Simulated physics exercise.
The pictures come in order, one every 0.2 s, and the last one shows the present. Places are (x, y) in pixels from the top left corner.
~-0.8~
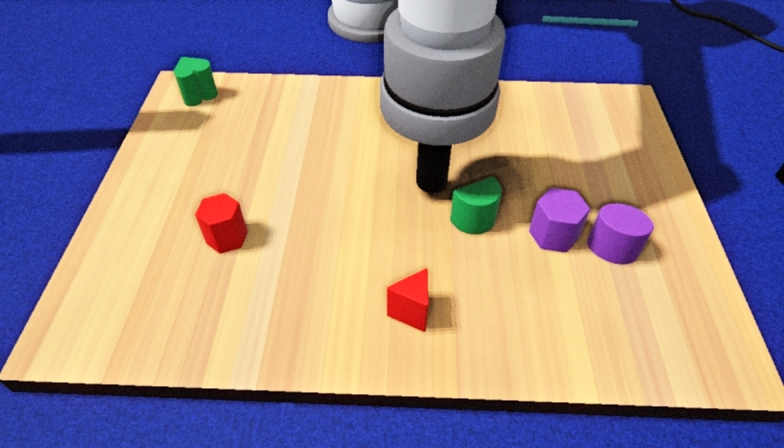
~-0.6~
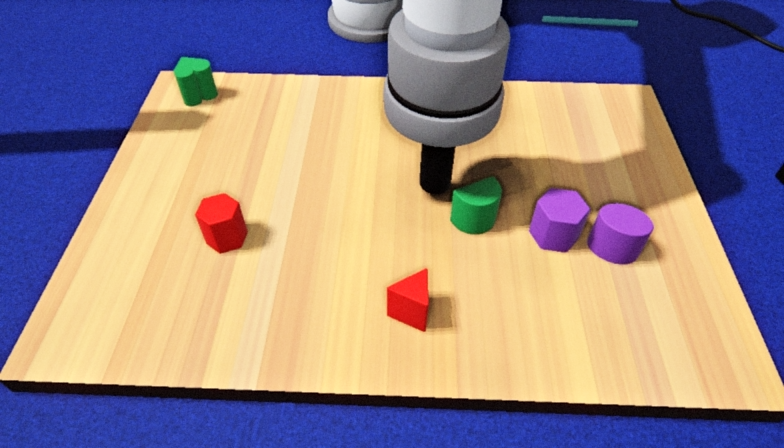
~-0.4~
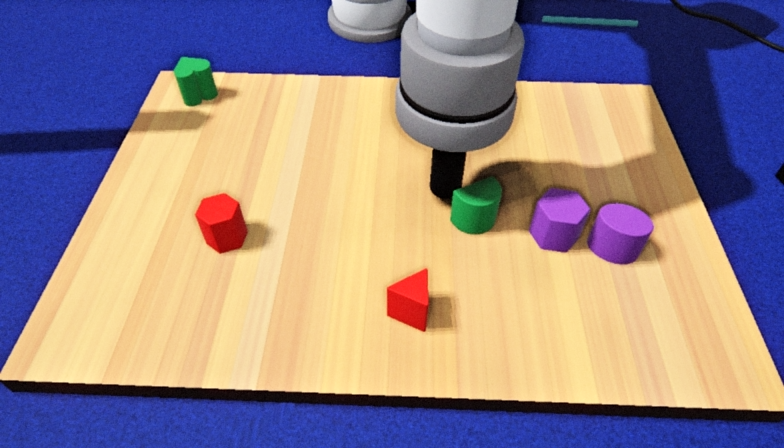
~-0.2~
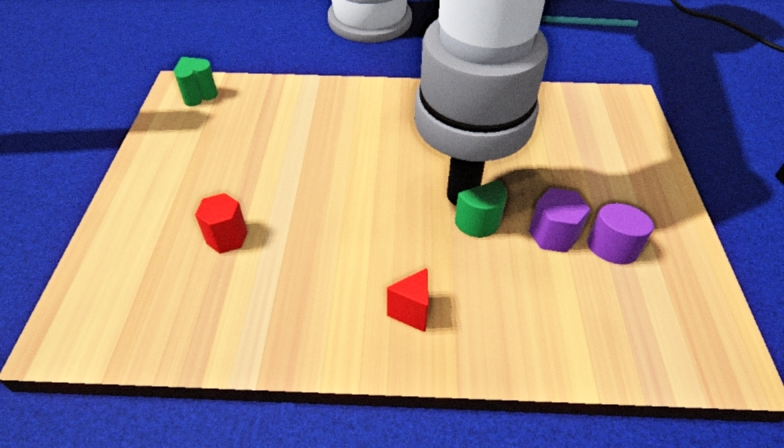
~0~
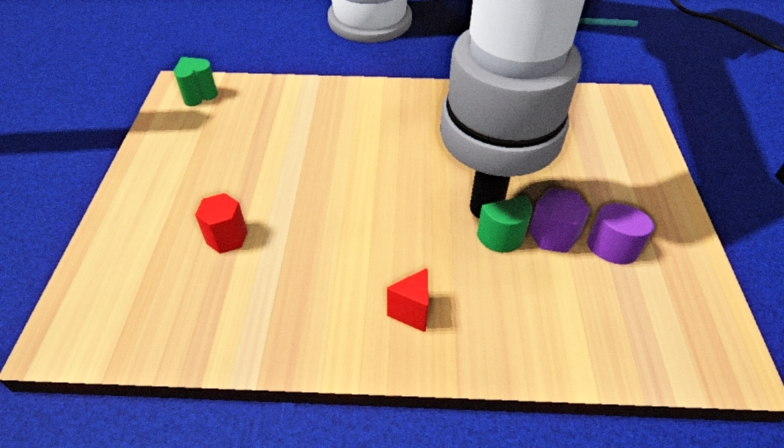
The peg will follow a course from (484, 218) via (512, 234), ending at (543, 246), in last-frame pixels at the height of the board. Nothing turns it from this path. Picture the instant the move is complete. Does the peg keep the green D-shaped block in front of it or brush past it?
The peg should slip past it.
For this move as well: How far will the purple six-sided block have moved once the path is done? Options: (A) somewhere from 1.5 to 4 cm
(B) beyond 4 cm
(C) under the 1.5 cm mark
Choice A: Somewhere from 1.5 to 4 cm.
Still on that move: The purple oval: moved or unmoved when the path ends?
Its place changes.
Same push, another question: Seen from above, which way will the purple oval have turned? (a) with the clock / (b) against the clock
It's a.
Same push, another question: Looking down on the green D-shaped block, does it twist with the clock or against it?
With the clock.
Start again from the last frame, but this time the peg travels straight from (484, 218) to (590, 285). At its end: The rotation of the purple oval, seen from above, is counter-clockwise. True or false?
False.
On the path given first. Halfway along, peg (514, 226); green D-shaped block (532, 229).
At the end, peg (546, 238); green D-shaped block (545, 240), turned 35° clockwise; purple six-sided block (592, 205), turned 35° anticlockwise; purple oval (641, 219), turned 25° clockwise.
